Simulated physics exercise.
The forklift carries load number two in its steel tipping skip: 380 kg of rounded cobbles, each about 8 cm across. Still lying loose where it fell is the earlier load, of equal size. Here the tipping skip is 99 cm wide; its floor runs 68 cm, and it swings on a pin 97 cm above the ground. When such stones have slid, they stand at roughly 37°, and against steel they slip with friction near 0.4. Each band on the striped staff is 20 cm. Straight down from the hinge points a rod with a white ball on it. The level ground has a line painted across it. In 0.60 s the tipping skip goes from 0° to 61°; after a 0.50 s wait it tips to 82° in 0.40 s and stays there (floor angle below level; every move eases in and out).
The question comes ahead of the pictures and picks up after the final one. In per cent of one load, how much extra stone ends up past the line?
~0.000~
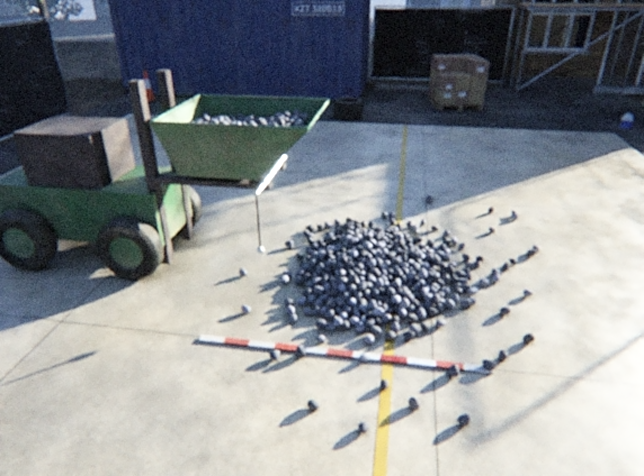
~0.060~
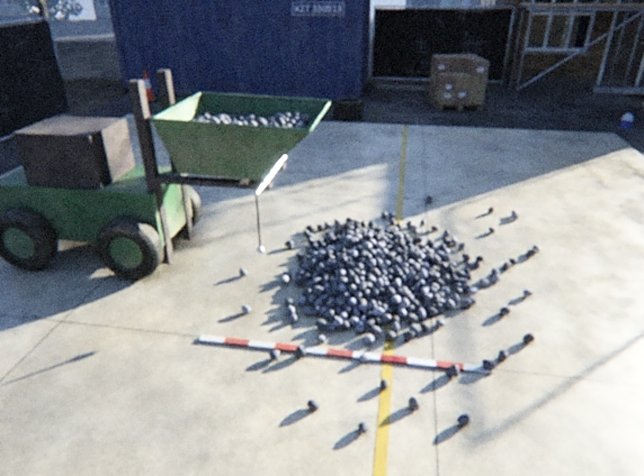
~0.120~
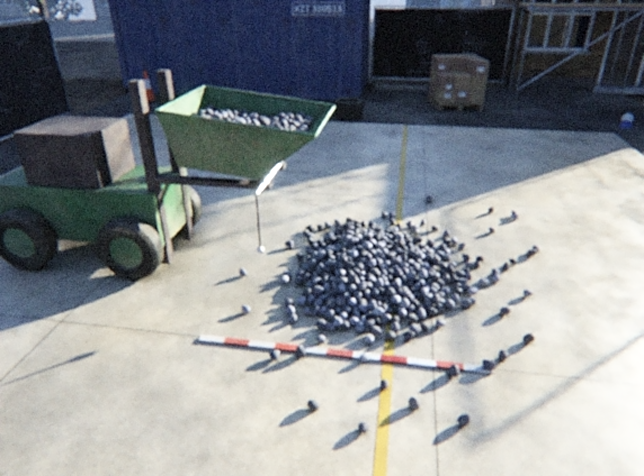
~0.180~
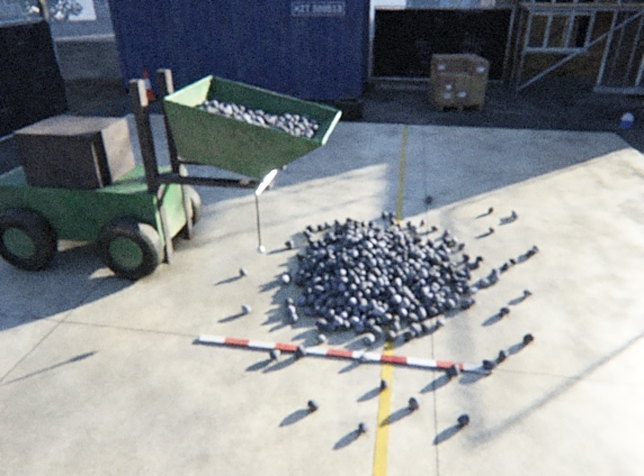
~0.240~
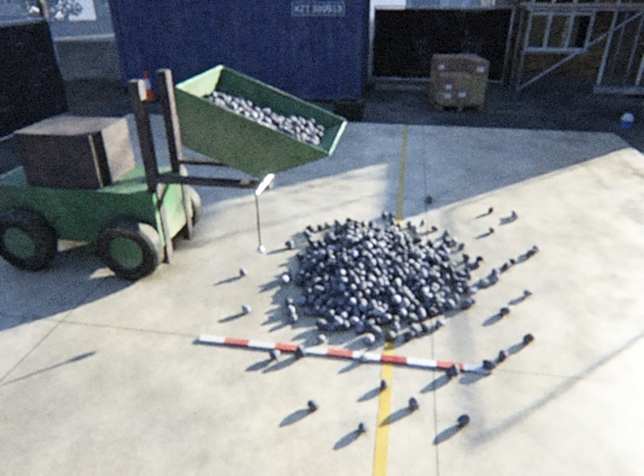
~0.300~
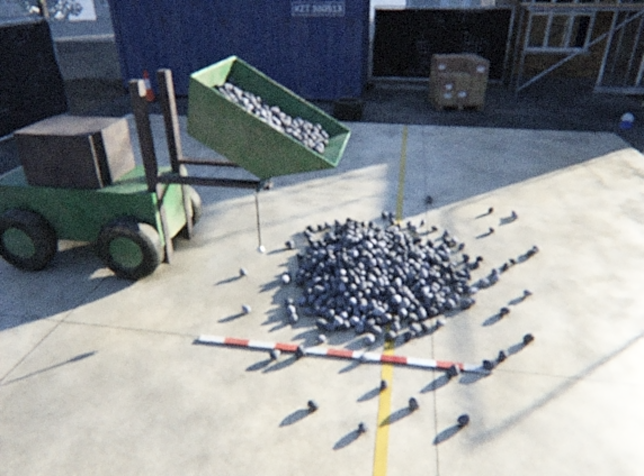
About 53 %.
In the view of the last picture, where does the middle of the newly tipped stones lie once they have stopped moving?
They settle centred around (396, 261).
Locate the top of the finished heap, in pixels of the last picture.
The crest lands at roughly (371, 241).
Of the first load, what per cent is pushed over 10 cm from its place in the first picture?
Roughly 10 % of them.
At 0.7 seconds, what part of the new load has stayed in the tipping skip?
It keeps some 100 percent of its load.
After 0.4 s the floor is at 51°; in per cent of one load, 100 in the tipping skip, 69 short of the line, 31 past the line; the foremost stones are at (530, 252).
After 0.7 s the floor is at 61°; in per cent of one load, 98 in the tipping skip, 71 short of the line, 31 past the line; the foremost stones are at (530, 252).
After 2.0 s the floor is at 82°; in per cent of one load, 2 in the tipping skip, 118 short of the line, 80 past the line; the foremost stones are at (603, 285).
After 4.4 s the floor is at 82°; in per cent of one load, 0 in the tipping skip, 116 short of the line, 84 past the line; the foremost stones are at (640, 284). Net gain past the line, 53.
